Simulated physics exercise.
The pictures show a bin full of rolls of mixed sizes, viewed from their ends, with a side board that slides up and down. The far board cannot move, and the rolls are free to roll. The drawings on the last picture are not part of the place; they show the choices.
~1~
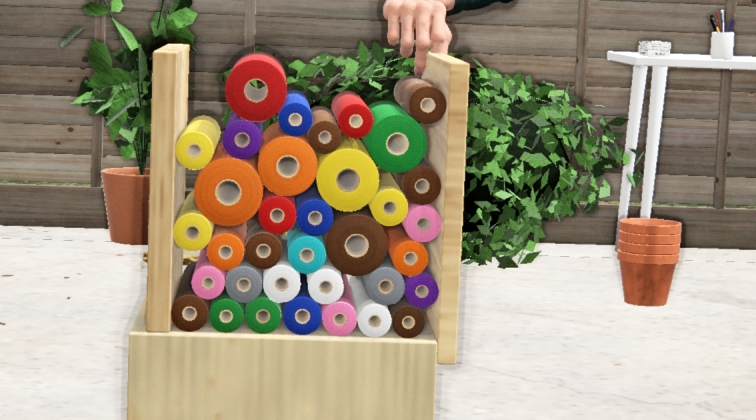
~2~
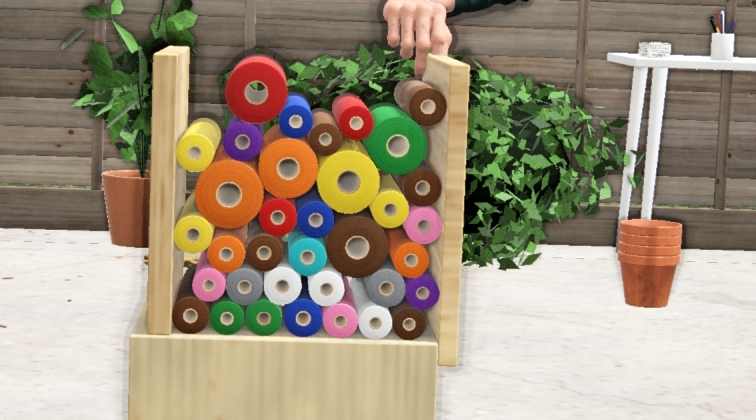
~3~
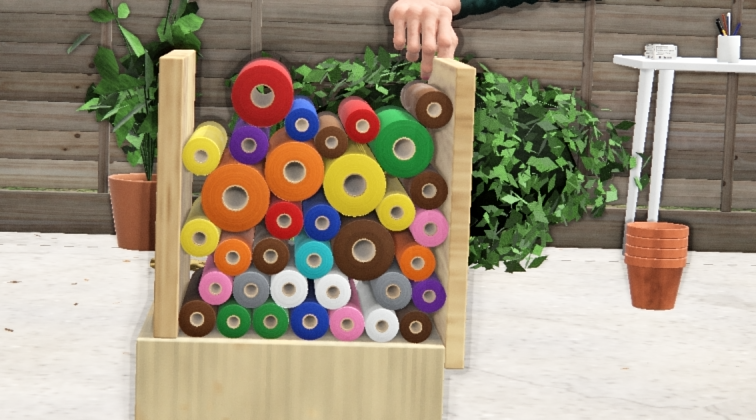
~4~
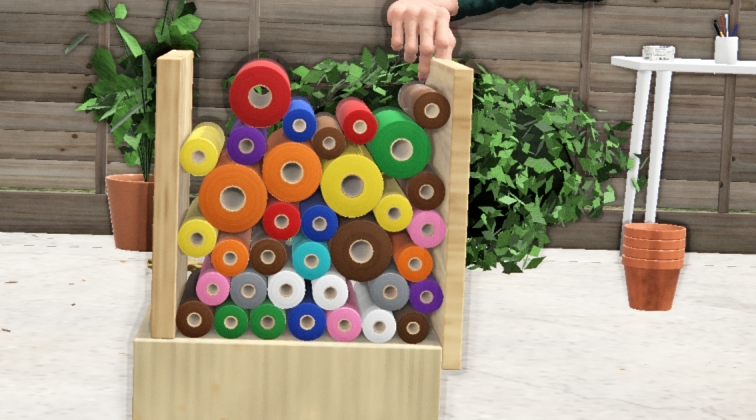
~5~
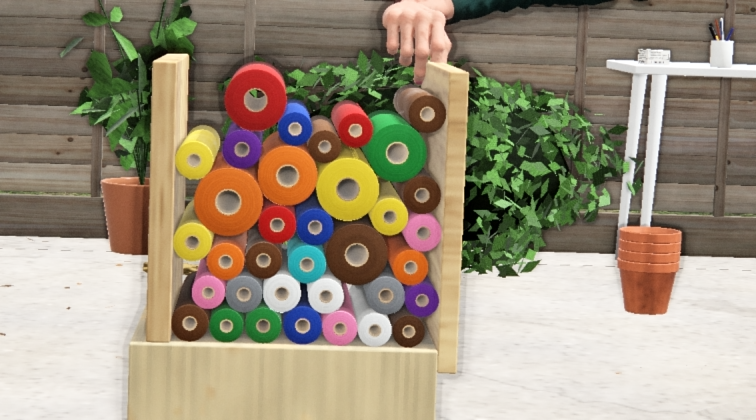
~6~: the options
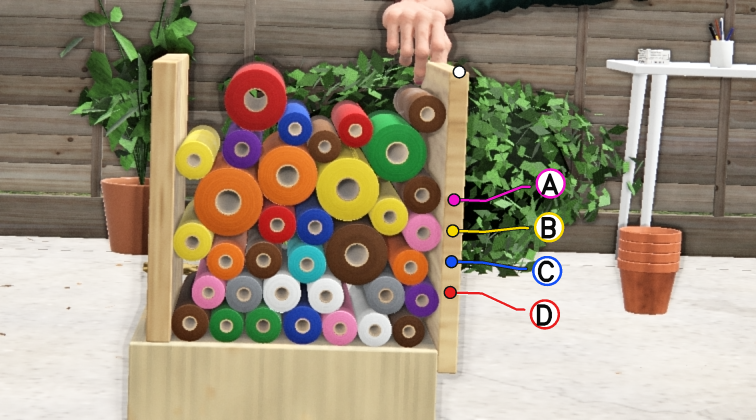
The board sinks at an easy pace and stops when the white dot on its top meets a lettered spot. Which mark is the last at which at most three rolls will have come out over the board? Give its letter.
Down to A.
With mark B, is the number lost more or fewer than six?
It loses fewer than six.
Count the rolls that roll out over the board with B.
With B, four.
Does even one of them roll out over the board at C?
Yes, at C.
On the copy, A at (454, 200); B at (453, 231); C at (452, 261); D at (451, 293); the white dot at (460, 72).
On A. First, top of the board (446, 131).
Then, top of the board (443, 197).
Finally, top of the board (443, 199), one out over the board.
By contrast, B four out over the board; C more than three out over the board; D more than three out over the board.
